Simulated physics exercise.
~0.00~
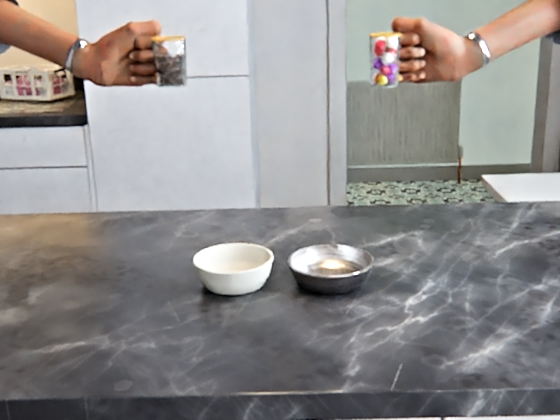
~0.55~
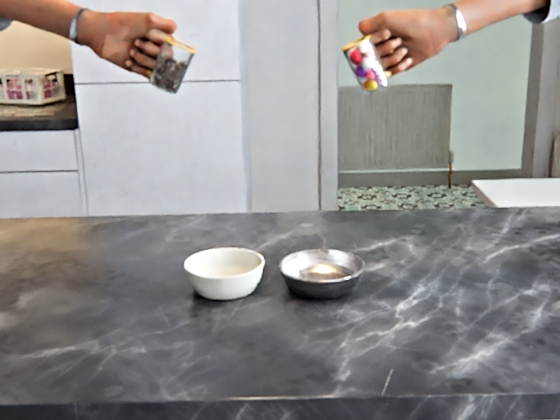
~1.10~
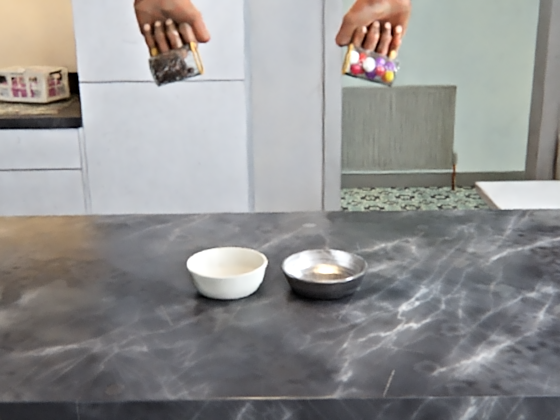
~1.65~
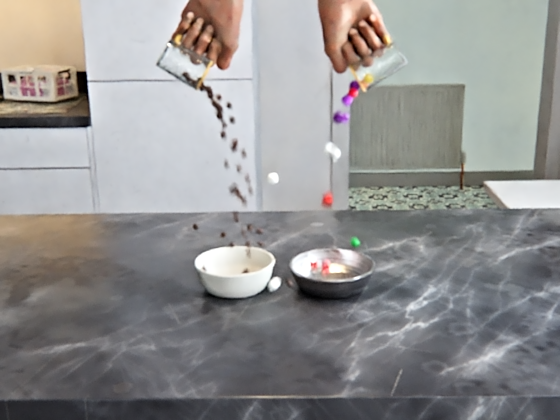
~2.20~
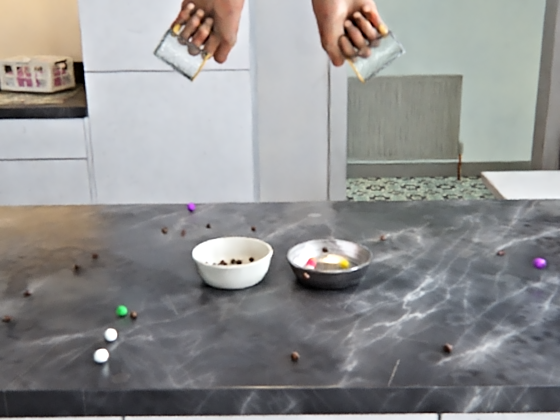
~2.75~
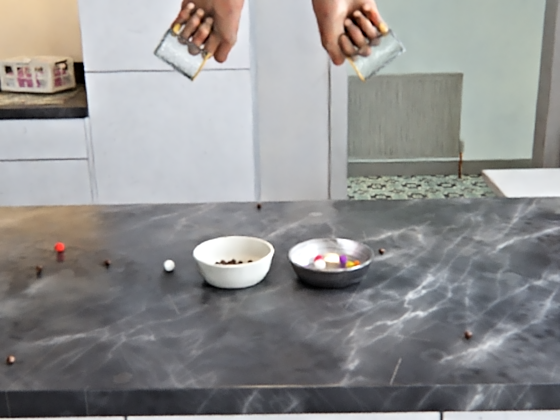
Two hands held small clear cups high above a white bowl and a metal dish, then tipped them over together, pouring out dark bits on the left and colorful balls on the right; some stayed in each dish while others scattered across the counter.
